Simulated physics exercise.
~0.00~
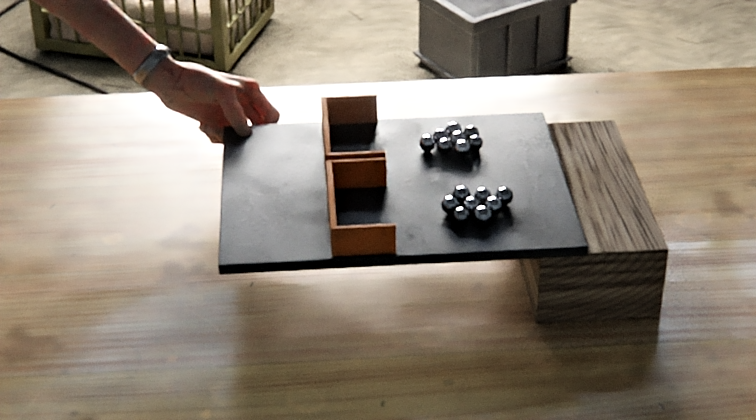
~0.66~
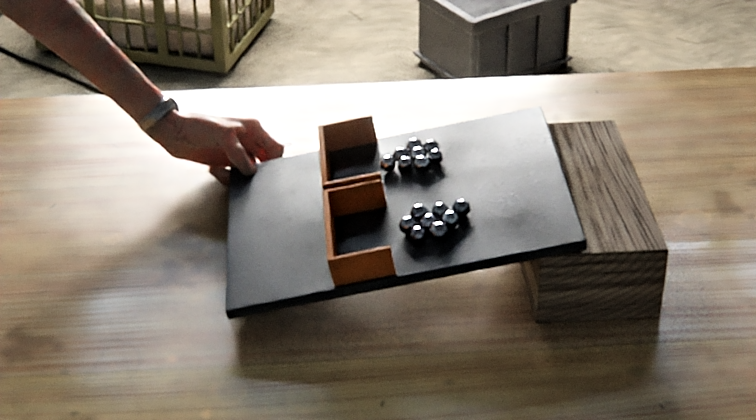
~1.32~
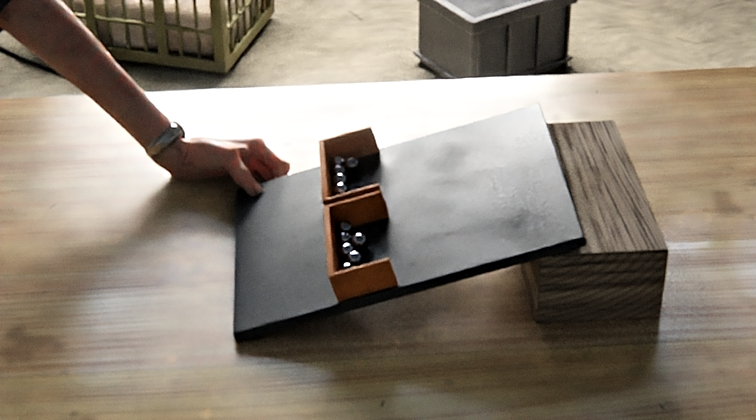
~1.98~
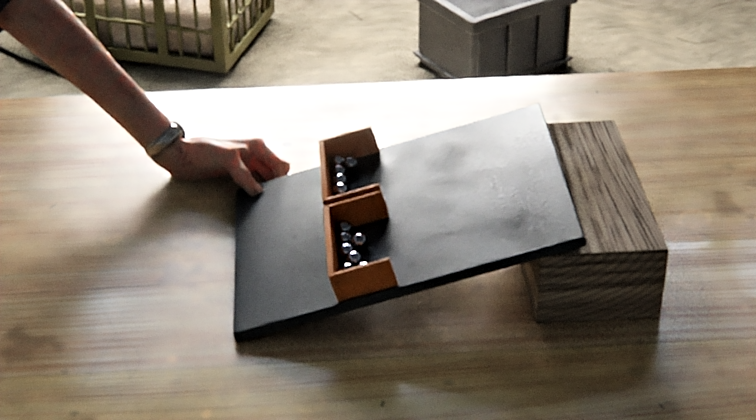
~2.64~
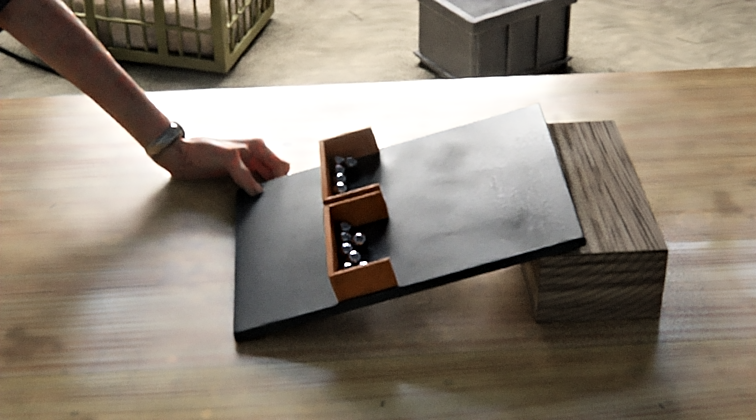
A hand reaching in from the upper left holds the end of a dark, flat board, whose right end rests on a striped wooden block on a pale wooden table, seen from slightly above by a still camera. Two orange, open-sided barriers stand on the board, each facing a heap of shiny dark balls to its right. The hand lowers the left end, and the board tilts. Both heaps slide left down the slope and gather inside the barriers. The board then stays tilted, still held, with both groups at rest behind the orange walls.
